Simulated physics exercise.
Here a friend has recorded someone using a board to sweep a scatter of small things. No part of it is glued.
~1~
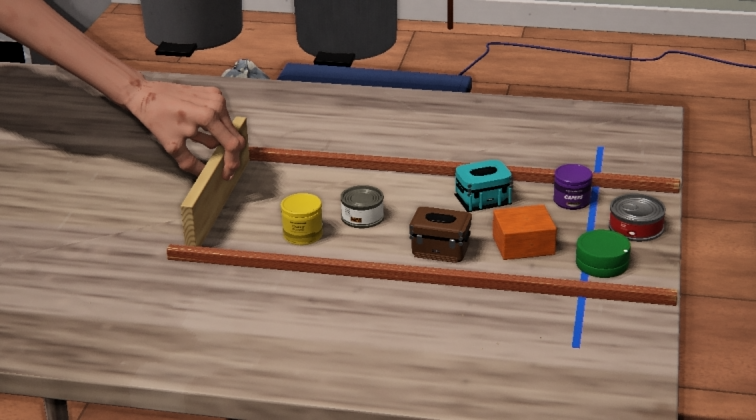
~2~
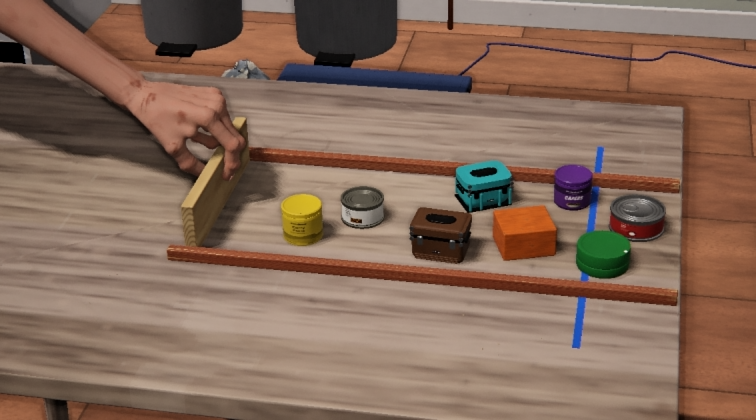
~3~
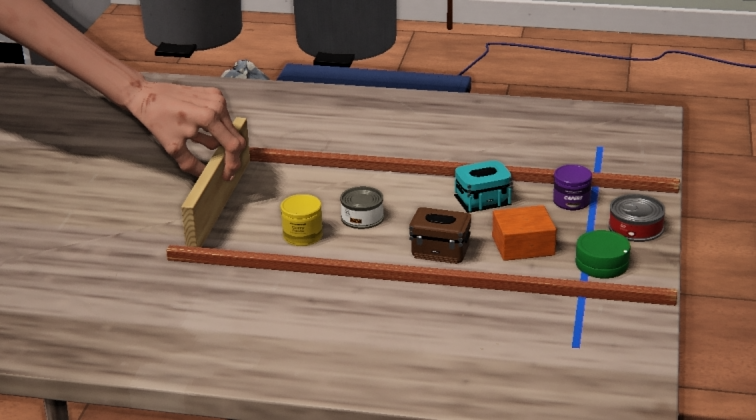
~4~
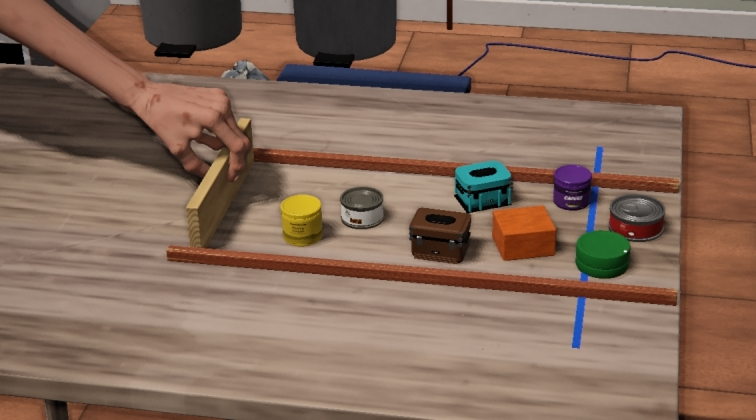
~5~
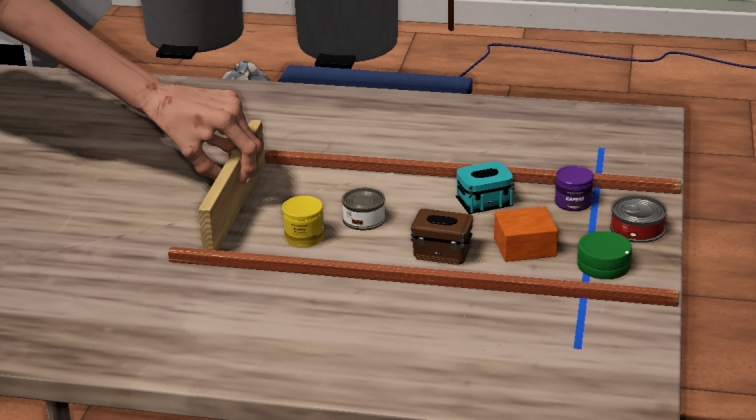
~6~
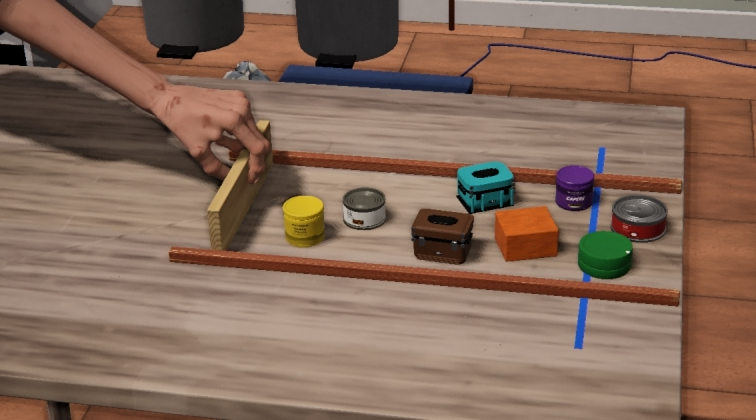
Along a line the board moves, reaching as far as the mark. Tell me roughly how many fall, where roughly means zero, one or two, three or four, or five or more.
Roughly, one or two fall.
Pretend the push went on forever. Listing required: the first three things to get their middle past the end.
Earliest first - green lid, red tin, orange block.
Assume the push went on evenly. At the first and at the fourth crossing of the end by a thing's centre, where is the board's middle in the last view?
I'd put the first at about (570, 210) and the next at about (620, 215).
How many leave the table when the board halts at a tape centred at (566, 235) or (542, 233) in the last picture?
Well, you'd get 0 the first time and 0 the second time.
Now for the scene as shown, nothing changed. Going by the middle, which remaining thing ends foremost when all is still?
Foremost is the red tin.
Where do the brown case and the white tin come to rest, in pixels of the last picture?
The brown case comes to rest at (653, 264), and the white tin comes to rest at (614, 228).
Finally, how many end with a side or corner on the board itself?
It touches 3.
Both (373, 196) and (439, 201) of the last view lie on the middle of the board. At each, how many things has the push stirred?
First 2, then 4.
Early on, none off yet; red tin at rest near (639, 218); green lid at rest near (605, 255); purple tub at rest near (575, 188).
A while later, none off yet; red tin at rest near (640, 218); green lid travelled about its own width near (646, 254); purple tub travelled about its own width near (613, 193).
Finally, the number that fall off is one or two; lost, green lid.
